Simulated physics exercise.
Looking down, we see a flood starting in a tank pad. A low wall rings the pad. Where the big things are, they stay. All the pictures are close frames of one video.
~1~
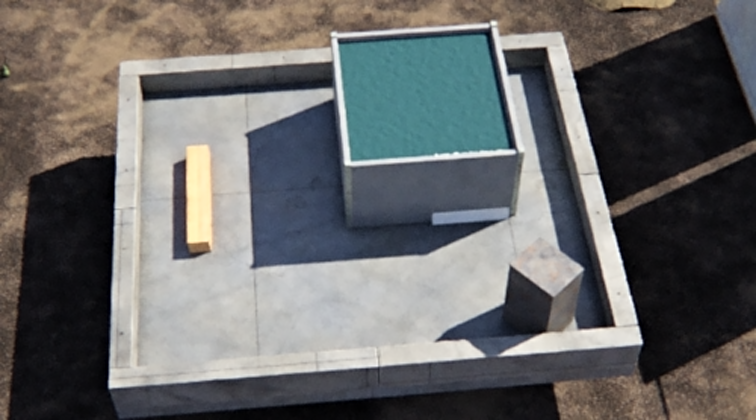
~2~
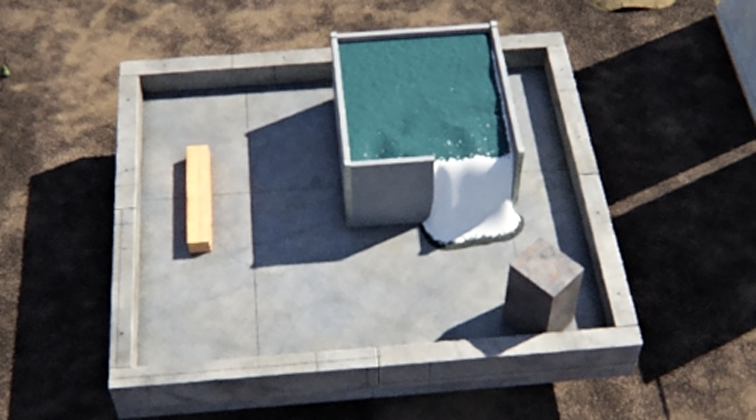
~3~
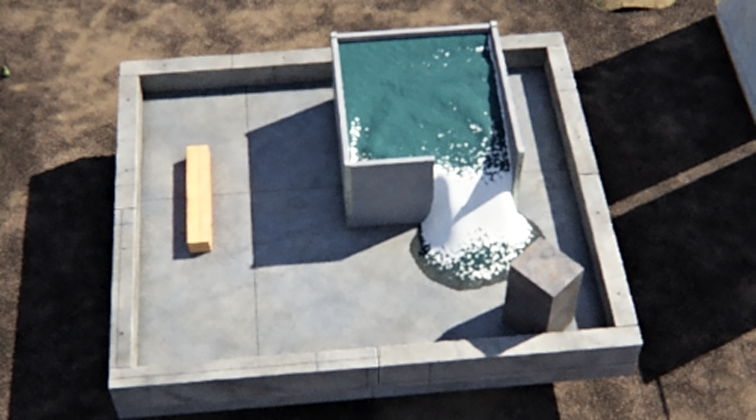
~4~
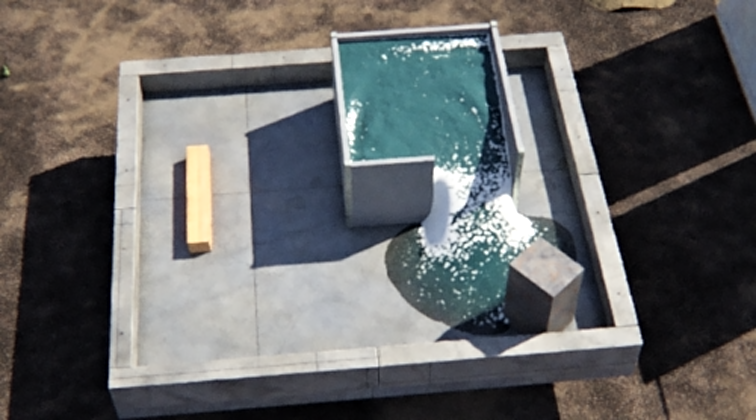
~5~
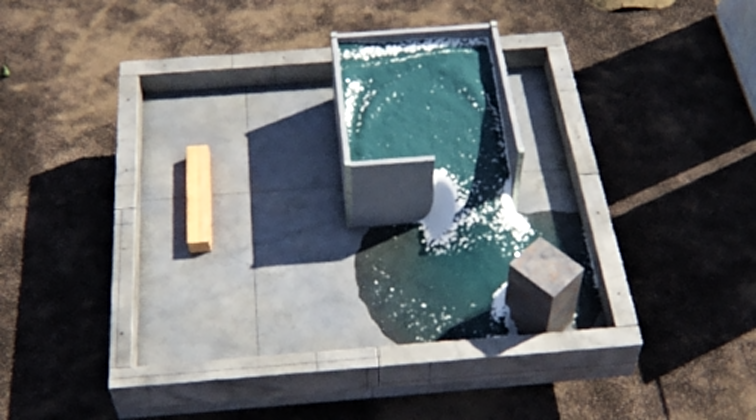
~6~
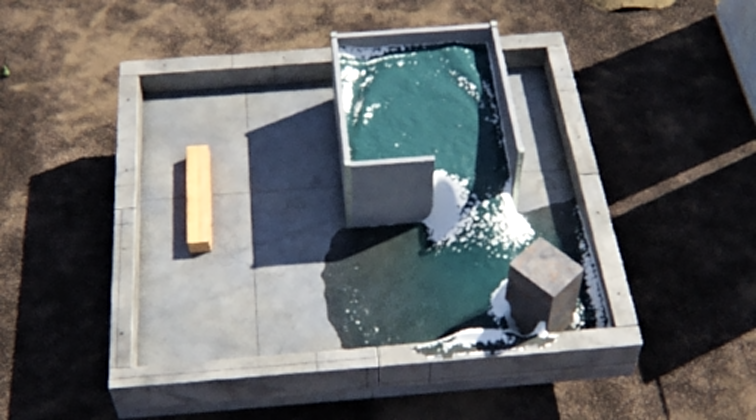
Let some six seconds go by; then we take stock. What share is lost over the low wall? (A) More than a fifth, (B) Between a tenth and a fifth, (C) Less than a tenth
The answer is B.
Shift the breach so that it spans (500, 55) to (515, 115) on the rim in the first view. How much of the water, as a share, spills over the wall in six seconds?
Some 26 in a hundred.
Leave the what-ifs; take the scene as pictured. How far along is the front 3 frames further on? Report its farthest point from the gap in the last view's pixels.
My best guess is about (240, 374).
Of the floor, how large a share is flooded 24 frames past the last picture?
Close to 90 %.
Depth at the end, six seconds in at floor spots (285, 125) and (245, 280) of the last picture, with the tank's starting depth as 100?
The first spot is at about 18 percent, the second at about 12 percent.
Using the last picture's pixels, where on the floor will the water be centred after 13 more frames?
The water centres close to (407, 226).
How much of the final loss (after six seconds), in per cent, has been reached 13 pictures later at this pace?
Roughly 85 percent.
A moment on, water covers 30 % of the floor; the low wall has let 0 % over.
Next, water covers 35 % of the floor; the low wall has let 1 % over.
Then, water covers 55 % of the floor; the low wall has let 10 % over.
Later, water covers 75 % of the floor; the low wall has let 12 % over.
In the end, water covers 80 % of the floor; the low wall has let 12 % over.
